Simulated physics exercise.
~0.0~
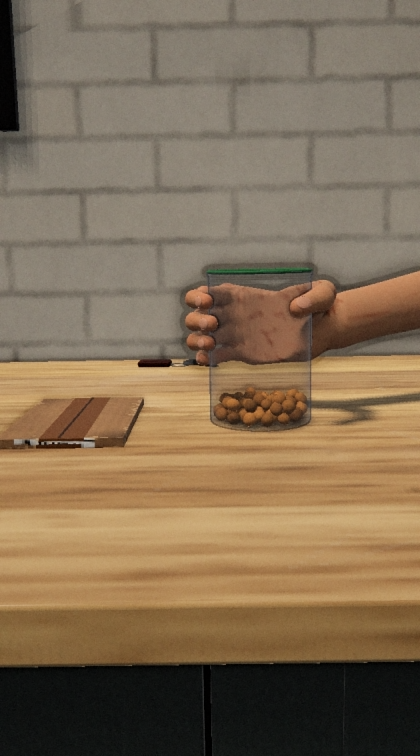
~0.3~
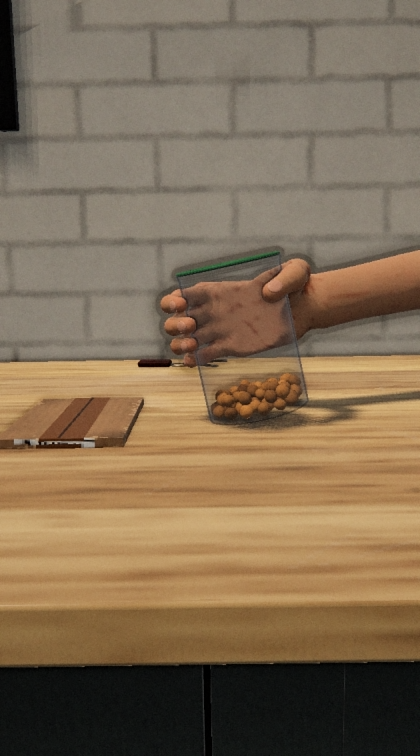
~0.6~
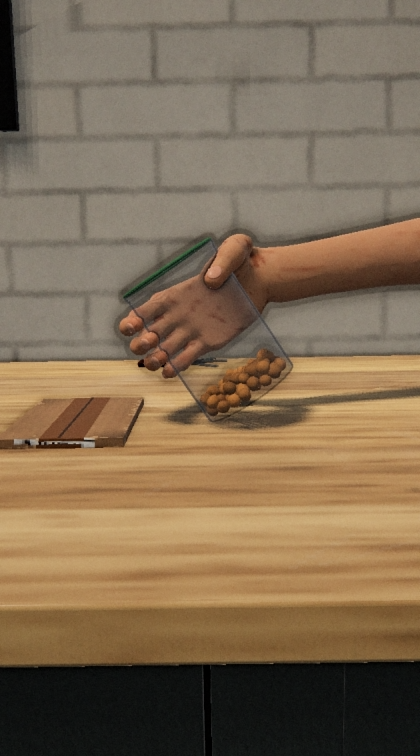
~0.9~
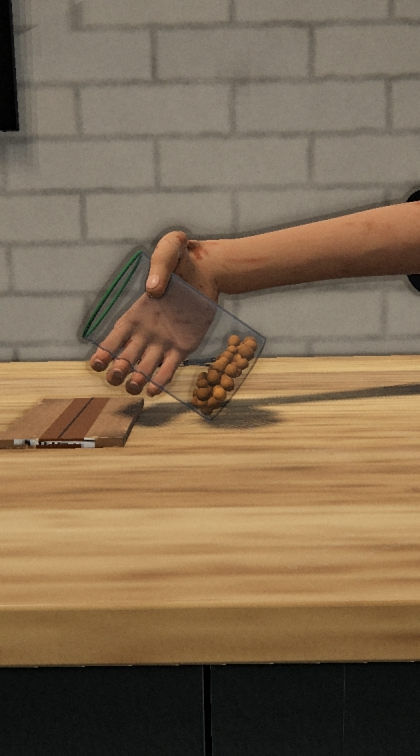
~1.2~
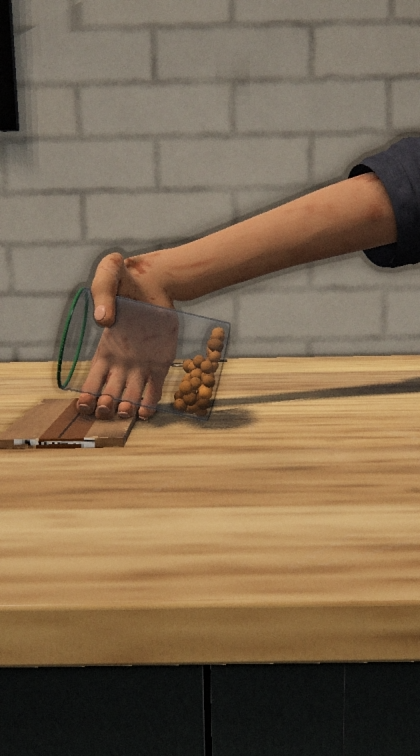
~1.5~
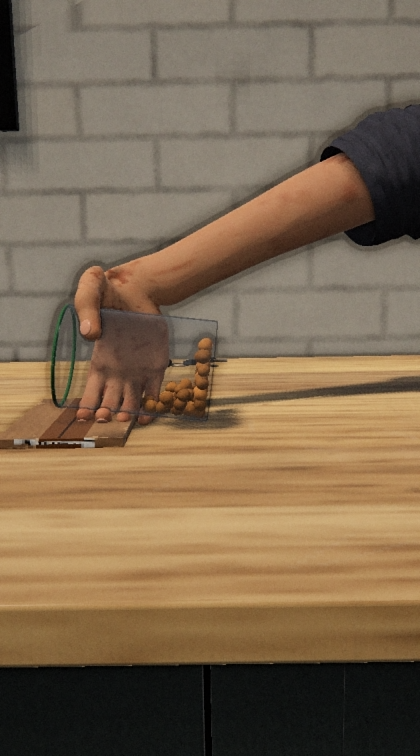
A hand holds a clear, open container with a green rim and a small heap of round orange-brown pieces at the bottom, upright on a pale wooden counter. The view is from the front, facing a grey brick wall, with a flat brown striped block at the left and a dark-handled utensil behind. The hand tips the container leftward, gradually at first, and the pieces gather in its lower corner. It keeps turning and moving left until it lies nearly flat above the block. The pieces slide slightly along its lower side, and all stay inside.
